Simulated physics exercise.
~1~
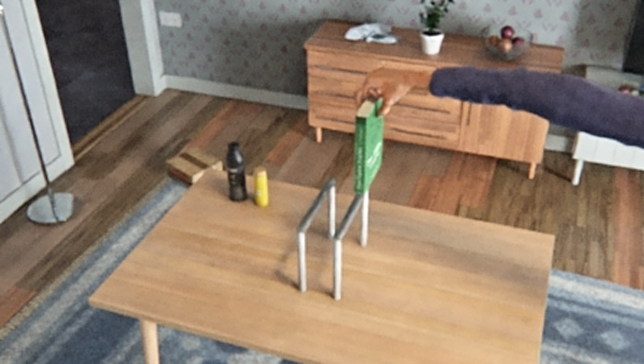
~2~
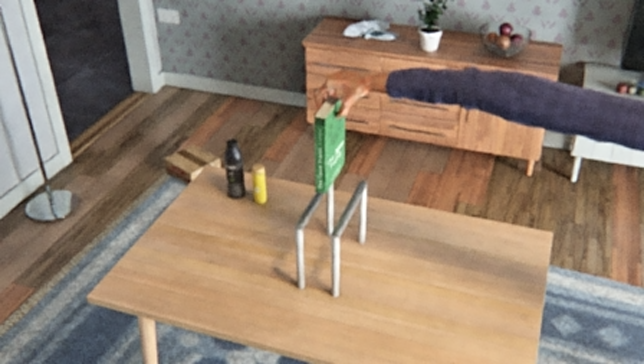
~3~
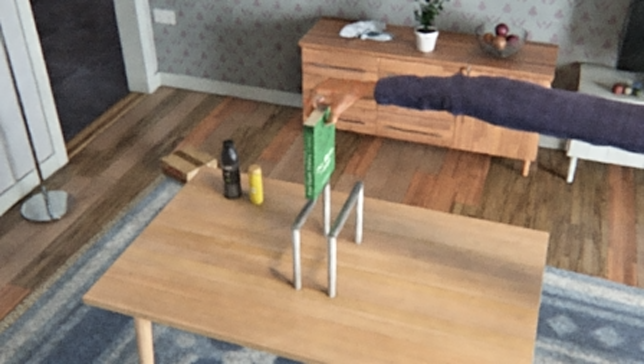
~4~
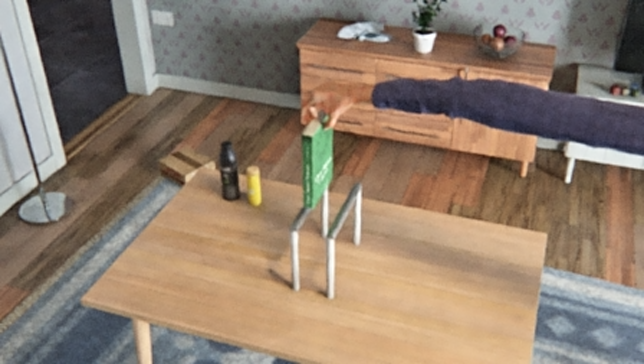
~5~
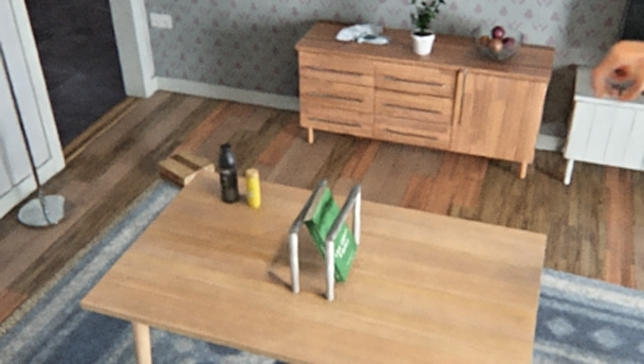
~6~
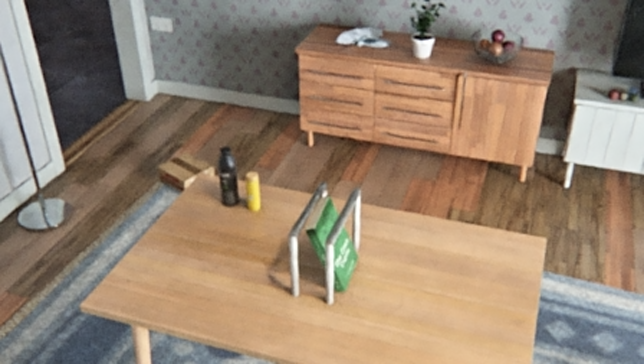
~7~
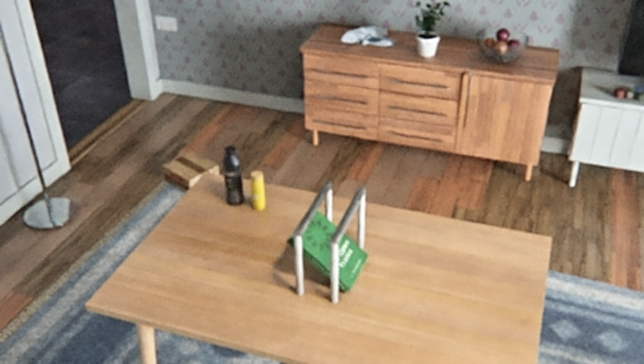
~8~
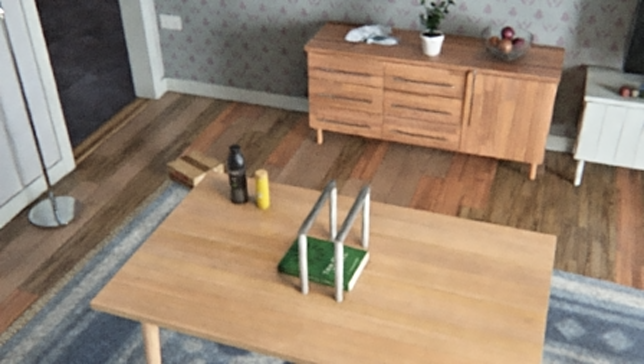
A green book hangs upright from a hand at the end of a dark-sleeved arm, above a metal stand with two parallel rails on a light wooden table. The slightly swaying view looks down into a living room, with a wooden sideboard behind and a black bottle and yellow shaker standing toward the table's left. The hand carries the book left, lowers it toward the gap, then lets go and withdraws to the right. The book drops between the rails, leans, and tips over. It ends lying on the tabletop beneath the stand, the bottle and shaker still standing.
